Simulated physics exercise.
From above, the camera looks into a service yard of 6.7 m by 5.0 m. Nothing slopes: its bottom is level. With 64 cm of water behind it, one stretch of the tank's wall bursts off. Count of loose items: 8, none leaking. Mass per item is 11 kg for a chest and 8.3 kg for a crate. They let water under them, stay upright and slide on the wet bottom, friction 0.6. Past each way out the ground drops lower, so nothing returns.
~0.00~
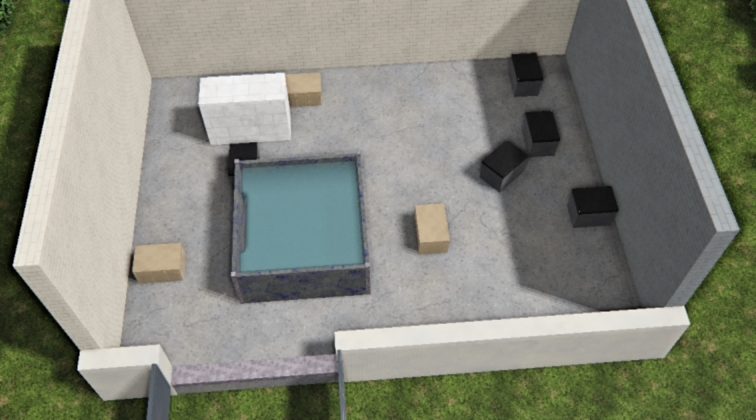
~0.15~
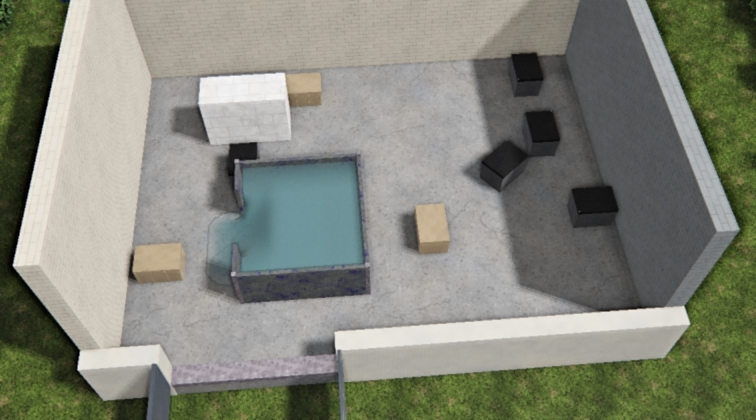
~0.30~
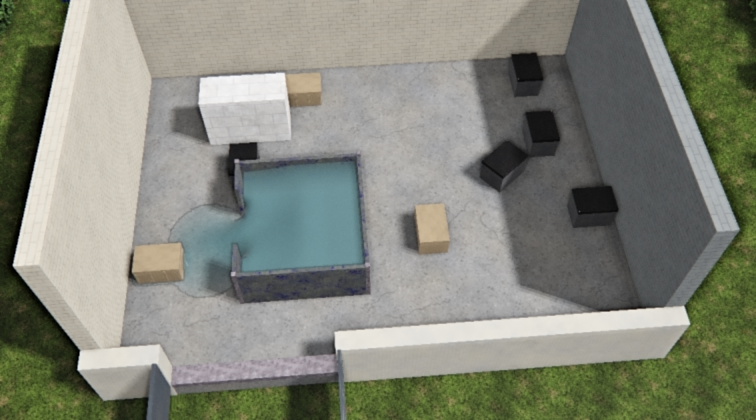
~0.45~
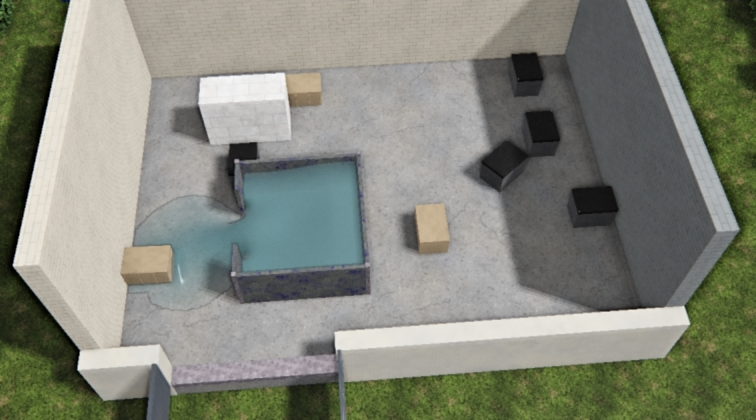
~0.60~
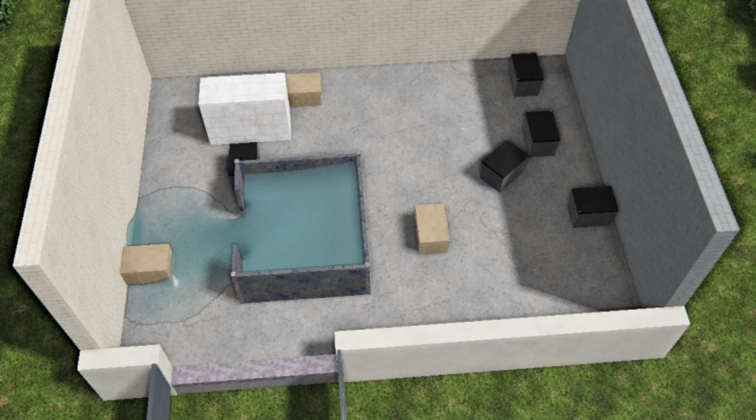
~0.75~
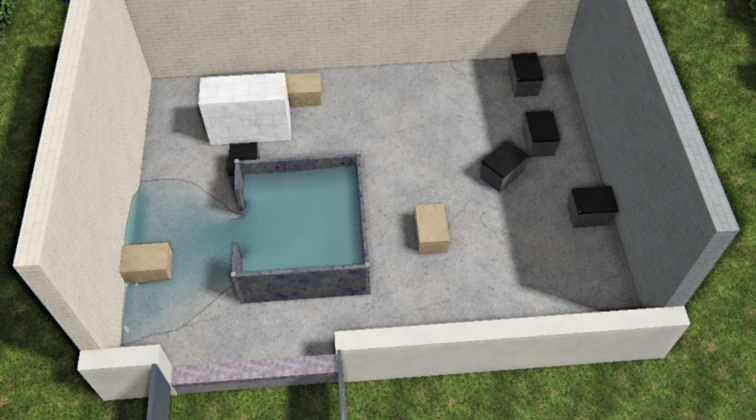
At the start, a square tank of teal water stands in a walled yard among scattered tan and black boxes and a white block. Its left side opens and water fans out across the floor, nudging the tan box at left slightly leftward, then spreads along the left wall around it.
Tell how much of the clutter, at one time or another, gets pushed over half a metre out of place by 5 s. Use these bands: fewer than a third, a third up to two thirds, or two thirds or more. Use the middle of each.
It falls in fewer than a third.
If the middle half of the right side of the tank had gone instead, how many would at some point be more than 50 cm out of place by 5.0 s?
The answer would then be 5.
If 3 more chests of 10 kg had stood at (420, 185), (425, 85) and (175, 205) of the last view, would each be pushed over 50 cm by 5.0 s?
Below, below, above.
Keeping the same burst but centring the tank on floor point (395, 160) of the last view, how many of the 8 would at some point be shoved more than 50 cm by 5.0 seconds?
Result: 3.
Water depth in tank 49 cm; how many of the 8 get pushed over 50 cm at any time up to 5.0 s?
It would come to 2 of them.
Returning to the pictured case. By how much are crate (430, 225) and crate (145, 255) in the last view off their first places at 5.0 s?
The first ends 0 centimetres from its start and the second 450 centimetres.
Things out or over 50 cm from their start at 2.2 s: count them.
At that moment it comes to 1.
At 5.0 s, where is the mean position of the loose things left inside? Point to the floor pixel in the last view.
Roughly at (464, 180).
After 1.1 s 0 of 8 are over 50 cm from their spots; 1 afloat.
After 2.2 s 1 of 8 are over 50 cm from their spots; 1 afloat.
After 3.5 s 1 of 8 are over 50 cm from their spots; 1 afloat.
After 5.0 s 2 of 8 are over 50 cm from their spots, and 2 have been at some point; 0 afloat.
